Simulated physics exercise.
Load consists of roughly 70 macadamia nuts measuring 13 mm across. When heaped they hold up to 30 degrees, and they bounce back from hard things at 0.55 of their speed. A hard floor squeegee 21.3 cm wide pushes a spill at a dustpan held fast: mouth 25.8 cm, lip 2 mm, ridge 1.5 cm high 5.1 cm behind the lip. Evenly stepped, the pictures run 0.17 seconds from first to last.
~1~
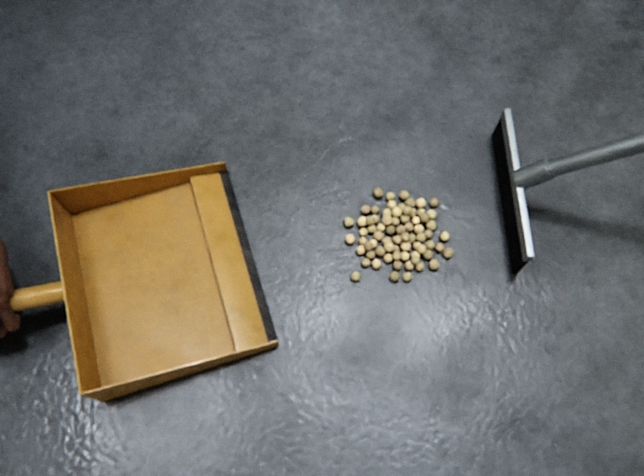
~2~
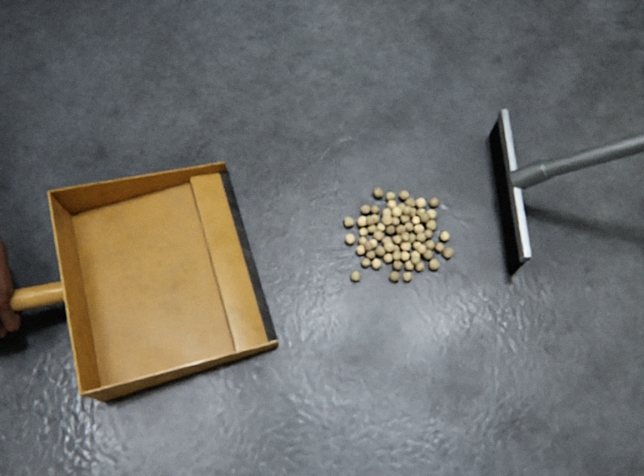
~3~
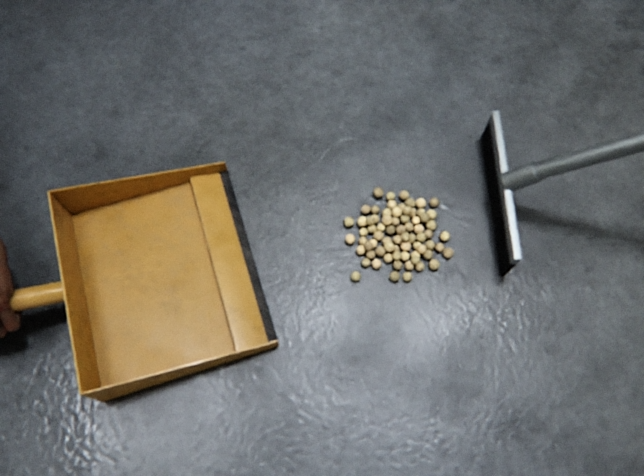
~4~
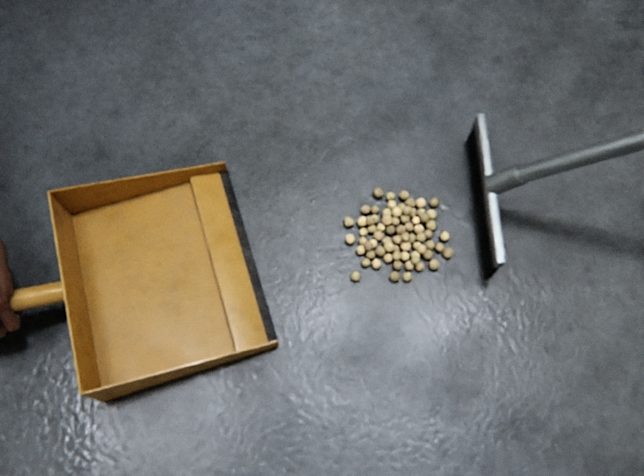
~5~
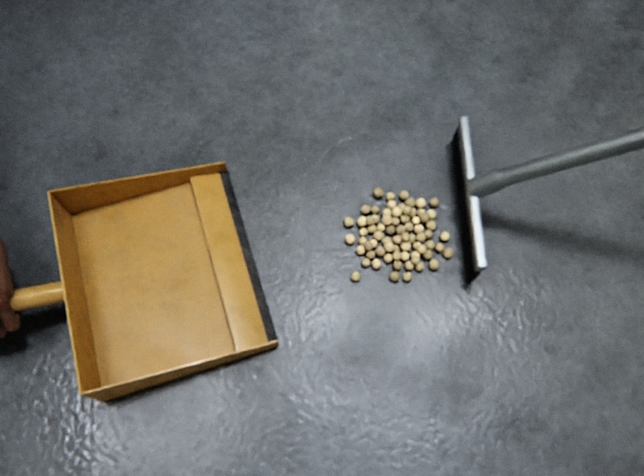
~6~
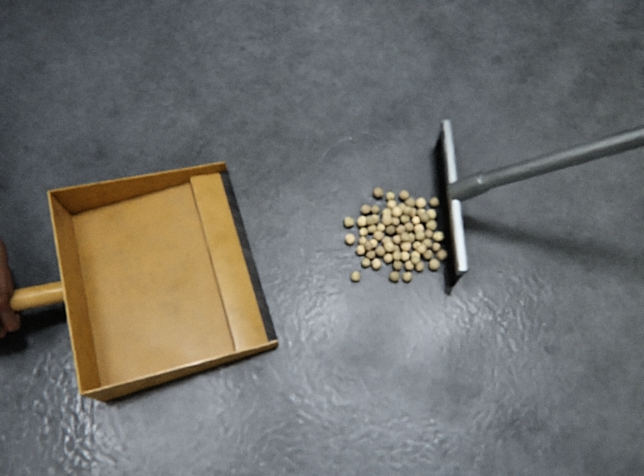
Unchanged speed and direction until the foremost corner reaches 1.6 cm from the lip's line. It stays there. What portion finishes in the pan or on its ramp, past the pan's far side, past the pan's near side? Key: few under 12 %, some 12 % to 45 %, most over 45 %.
In the pan or on its ramp = some, past the pan's far side = few, past the pan's near side = few.
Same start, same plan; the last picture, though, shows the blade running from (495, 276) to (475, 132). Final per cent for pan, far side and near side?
That ends as pan 5, far 0, and near 5.
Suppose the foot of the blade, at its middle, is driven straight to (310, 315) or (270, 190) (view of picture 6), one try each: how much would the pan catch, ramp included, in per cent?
Some 25 and 25 per cent.
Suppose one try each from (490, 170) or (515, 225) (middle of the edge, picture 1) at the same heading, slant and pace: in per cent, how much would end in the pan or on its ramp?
I'd put it near 20 per cent for the first and near 30 per cent for the second.
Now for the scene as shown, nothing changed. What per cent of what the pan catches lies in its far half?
Around 60 percent.
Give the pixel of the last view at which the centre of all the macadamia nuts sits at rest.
I'd put it at about (247, 240).
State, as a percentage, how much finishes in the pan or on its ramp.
Roughly 40 %.
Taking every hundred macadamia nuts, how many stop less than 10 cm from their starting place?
About 0 percent.
Then, 0.16 s after the last picture, middle of the blade 15 cm from the lip; 0 % over the lip, far side 0 %, near side 0 %.
Then, 0.27 s after the last picture, middle of the blade 8 cm from the lip; 0 % over the lip, far side 0 %, near side 0 %.
Then, 0.51 s after the last picture, middle of the blade 5 cm from the lip; 50 % over the lip, far side 5 %, near side 0 %.
In the end, pan 40 %, far side 5 %, near side 0 %, in front of the lip or behind the blade 55 %.
